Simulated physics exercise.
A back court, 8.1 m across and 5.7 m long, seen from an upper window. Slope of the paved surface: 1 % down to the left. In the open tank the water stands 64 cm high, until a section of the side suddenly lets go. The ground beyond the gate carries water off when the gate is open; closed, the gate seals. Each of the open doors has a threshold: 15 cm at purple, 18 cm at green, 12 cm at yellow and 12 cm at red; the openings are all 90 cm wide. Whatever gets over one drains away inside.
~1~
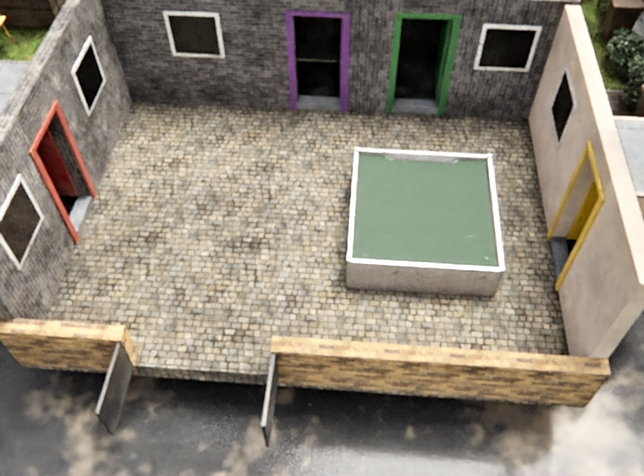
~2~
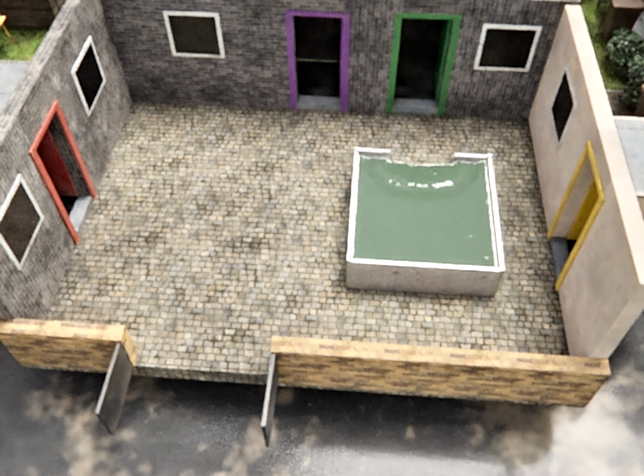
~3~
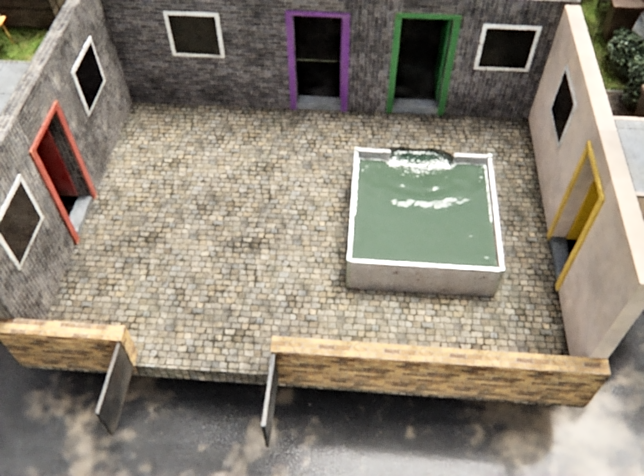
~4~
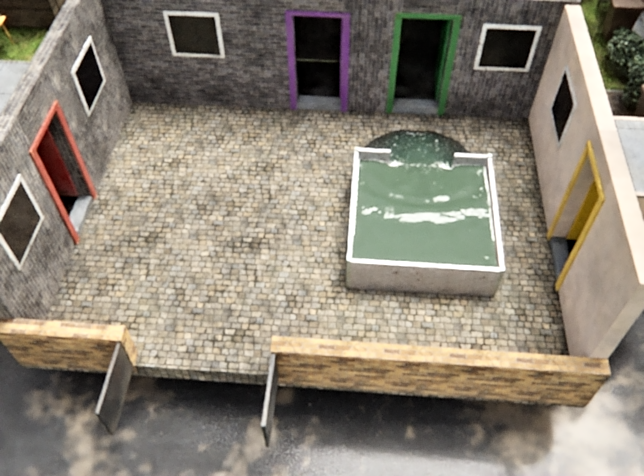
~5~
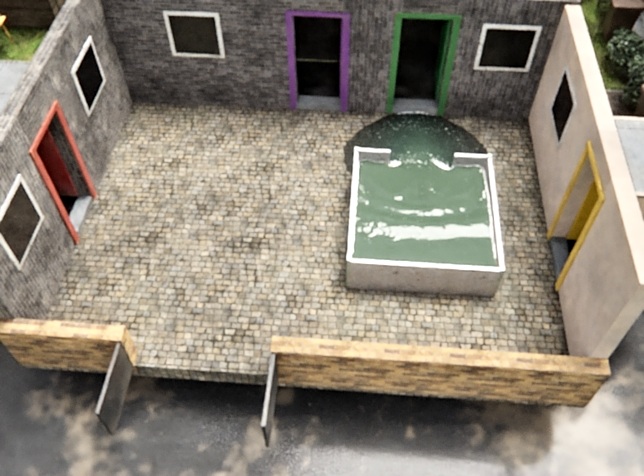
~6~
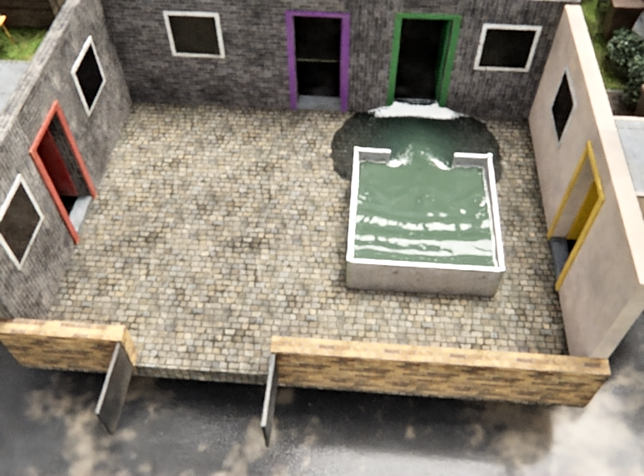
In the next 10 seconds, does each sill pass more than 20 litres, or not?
Purple door: Fails to top it; green door: Tops it; yellow door: Fails to top it; red door: Fails to top it.
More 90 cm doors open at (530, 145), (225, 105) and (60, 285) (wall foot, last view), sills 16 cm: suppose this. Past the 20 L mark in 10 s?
Well, the first is on the high side, the second is on the low side, and the third is on the low side.
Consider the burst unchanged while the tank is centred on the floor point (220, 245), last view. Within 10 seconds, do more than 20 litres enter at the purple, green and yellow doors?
Lab note: Purple door limit exceeded; green door limit not exceeded; yellow door limit not exceeded.
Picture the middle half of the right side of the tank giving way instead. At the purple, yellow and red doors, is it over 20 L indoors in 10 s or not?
So purple stays lower, yellow tops it, red stays lower.
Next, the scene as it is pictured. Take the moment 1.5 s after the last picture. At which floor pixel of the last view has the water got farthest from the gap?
Location: Approx. (193, 106) in the last view.
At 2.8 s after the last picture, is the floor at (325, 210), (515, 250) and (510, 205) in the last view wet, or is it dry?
Respectively: Was missed, got hit, got hit.
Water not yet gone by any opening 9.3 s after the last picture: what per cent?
Roughly 88 in a hundred.
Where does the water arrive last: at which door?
That would be the red door, last of all.
Then, 0.7 s after the last picture water covers 15 % of the floor and is deepest (40 cm) near (413, 116); purple door 13 cm at the sill, 0 L in, green door 39 cm at the sill, 77 L in, yellow door not reached, red door not reached.
Then, 1.5 s after the last picture water covers 25 % of the floor and is deepest (38 cm) near (523, 120); purple door 15 cm at the sill, 0 L in, green door 37 cm at the sill, 177 L in, yellow door not reached, red door not reached.
Then, 2.8 s after the last picture water covers 45 % of the floor and is deepest (27 cm) near (514, 120); purple door 11 cm at the sill, 2 L in, green door 25 cm at the sill, 271 L in, yellow door 3 cm at the sill, 0 L in, red door not reached.
Then, 5.3 s after the last picture water covers 70 % of the floor and is deepest (20 cm) near (514, 120); purple door 9 cm at the sill, 2 L in, green door 19 cm at the sill, 309 L in, yellow door 5 cm at the sill, 0 L in, red door 8 cm at the sill, 0 L in.
Then, 9.3 s after the last picture water covers 90 % of the floor and is deepest (14 cm) near (82, 287); purple door 6 cm at the sill, 2 L in, green door 11 cm at the sill, 311 L in, yellow door 6 cm at the sill, 0 L in, red door 7 cm at the sill, 0 L in.
